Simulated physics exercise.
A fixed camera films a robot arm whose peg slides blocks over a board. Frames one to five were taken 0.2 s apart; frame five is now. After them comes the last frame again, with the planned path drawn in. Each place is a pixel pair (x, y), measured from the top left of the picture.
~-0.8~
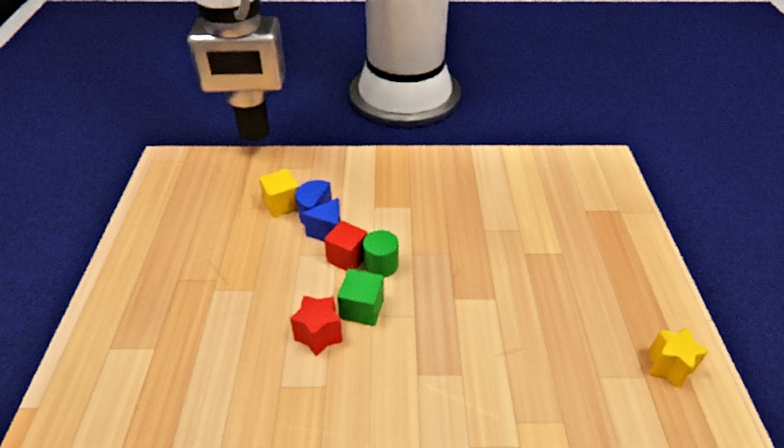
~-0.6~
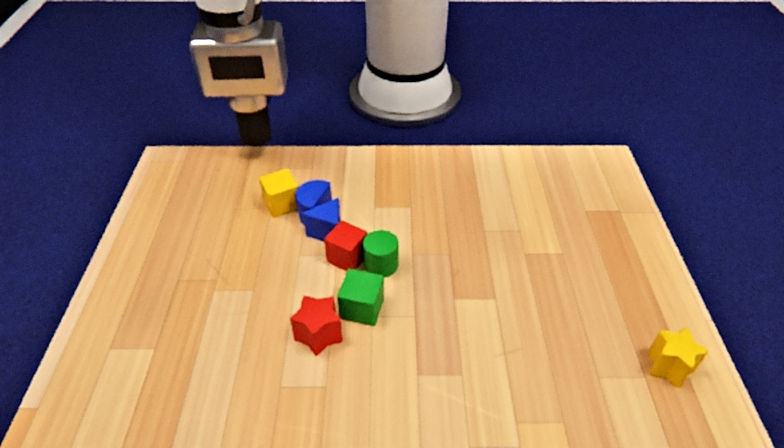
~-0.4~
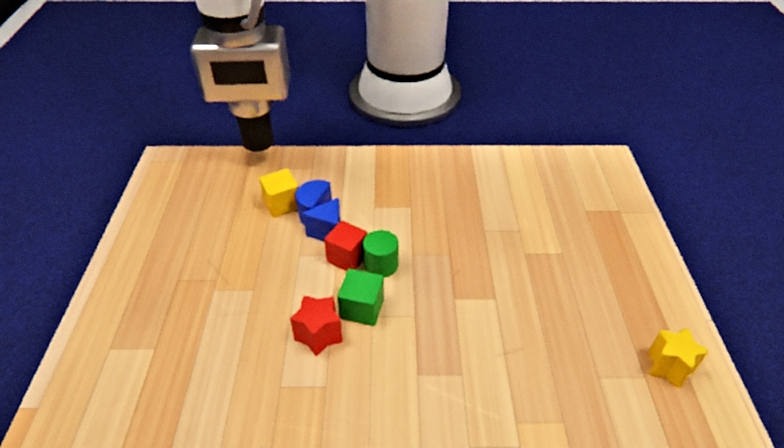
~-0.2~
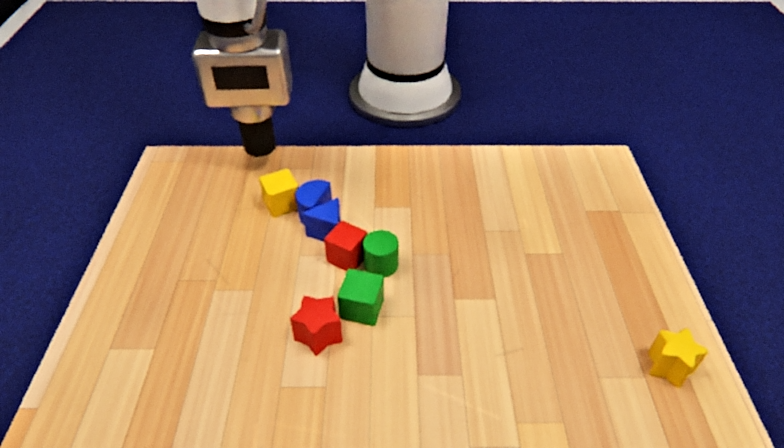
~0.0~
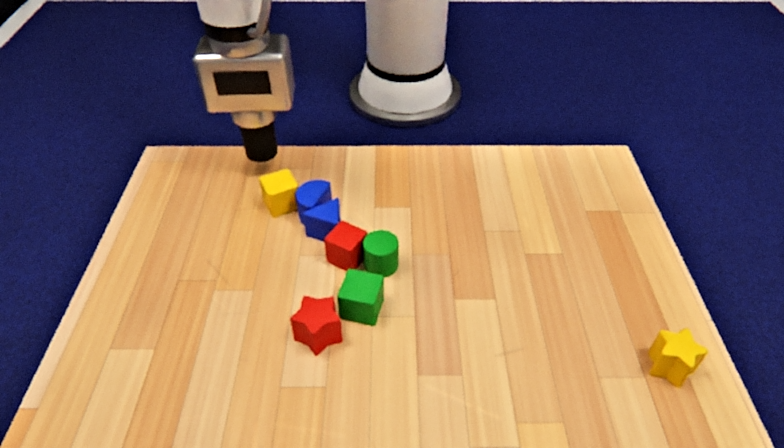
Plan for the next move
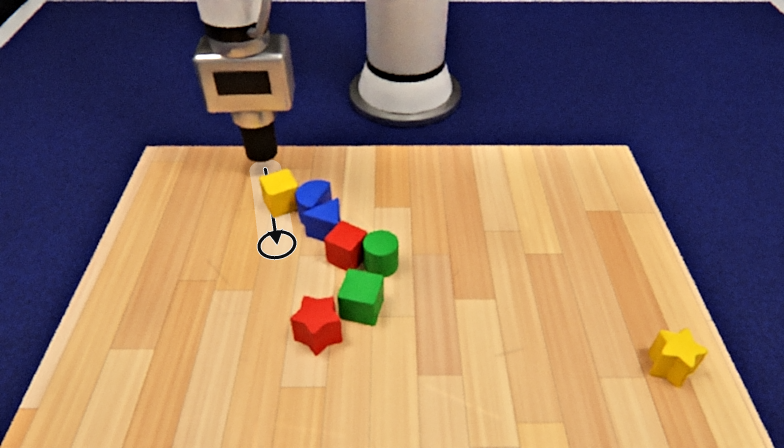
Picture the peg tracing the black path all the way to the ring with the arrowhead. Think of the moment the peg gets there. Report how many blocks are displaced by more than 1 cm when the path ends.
The push moves two blocks more than 1 cm.
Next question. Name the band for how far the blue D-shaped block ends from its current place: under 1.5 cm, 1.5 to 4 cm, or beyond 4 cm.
Between 1.5 and 4 cm.
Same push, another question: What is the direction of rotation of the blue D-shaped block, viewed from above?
Seen from above, clockwise.
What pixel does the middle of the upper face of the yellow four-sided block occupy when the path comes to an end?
I'd guess (305, 198).
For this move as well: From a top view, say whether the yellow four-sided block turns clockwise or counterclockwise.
Viewed from above, counterclockwise.
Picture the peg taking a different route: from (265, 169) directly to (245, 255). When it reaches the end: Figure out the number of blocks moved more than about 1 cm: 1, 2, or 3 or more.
I'd put the number at one.
Path on the board, in a line from (265, 169) to (277, 244).
What follows on the original path. One third of the way, peg at (266, 176); yellow four-sided block at (282, 186), turned 20° anticlockwise; blue D-shaped block at (315, 193).
Two thirds of the way, peg at (270, 201); yellow four-sided block at (302, 197), turned 65° anticlockwise; blue D-shaped block at (338, 194), turned 45° clockwise; blue three-sided block at (330, 213), turned 15° clockwise.
At the end, peg at (274, 228); yellow four-sided block at (305, 198), turned 75° anticlockwise; blue D-shaped block at (341, 193), turned 45° clockwise; blue three-sided block at (330, 213), turned 15° clockwise; red four-sided block in place.
